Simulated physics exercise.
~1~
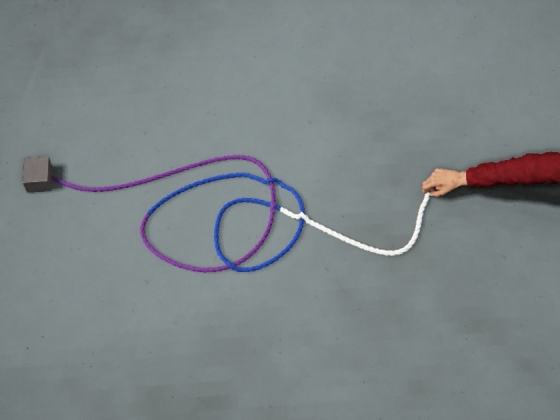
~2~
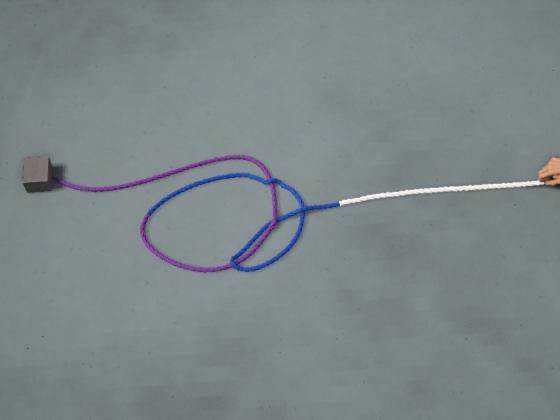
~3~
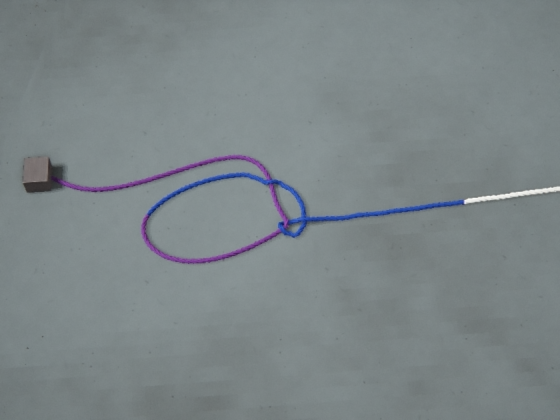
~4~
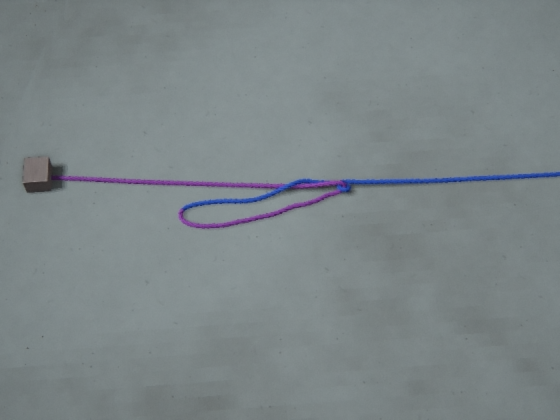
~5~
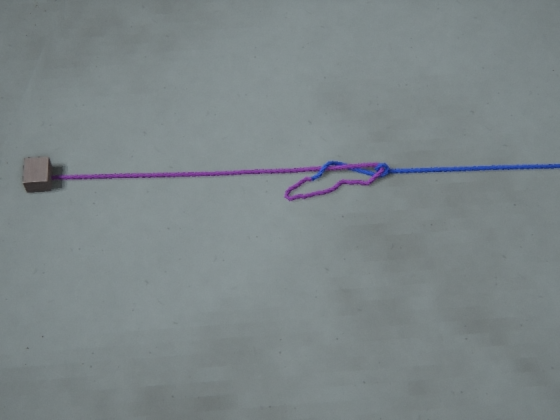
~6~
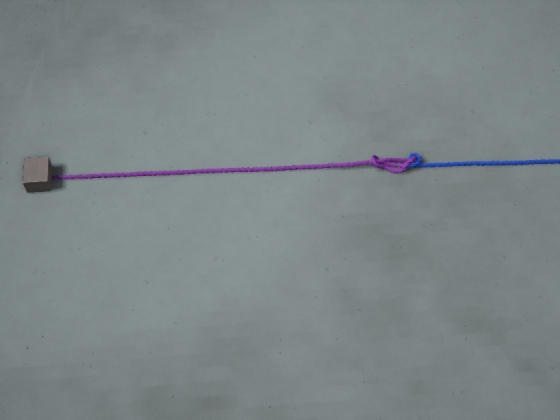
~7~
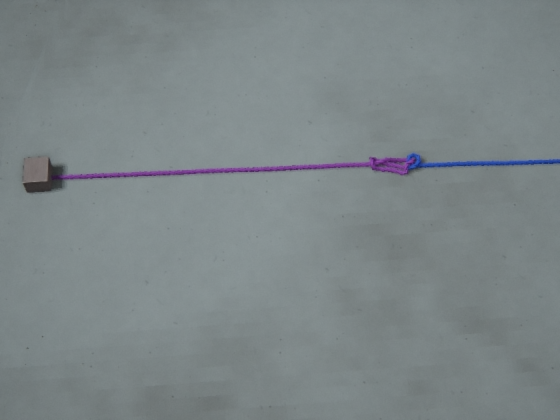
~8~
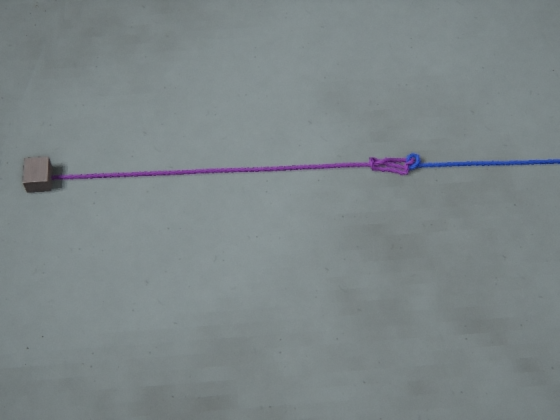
The footage shows a looped purple, blue and white rope, fixed to a small block at left, as a red-sleeved hand pulls its white end rightward out of view; the loops shrink and tighten into a small knot on the now straight line.
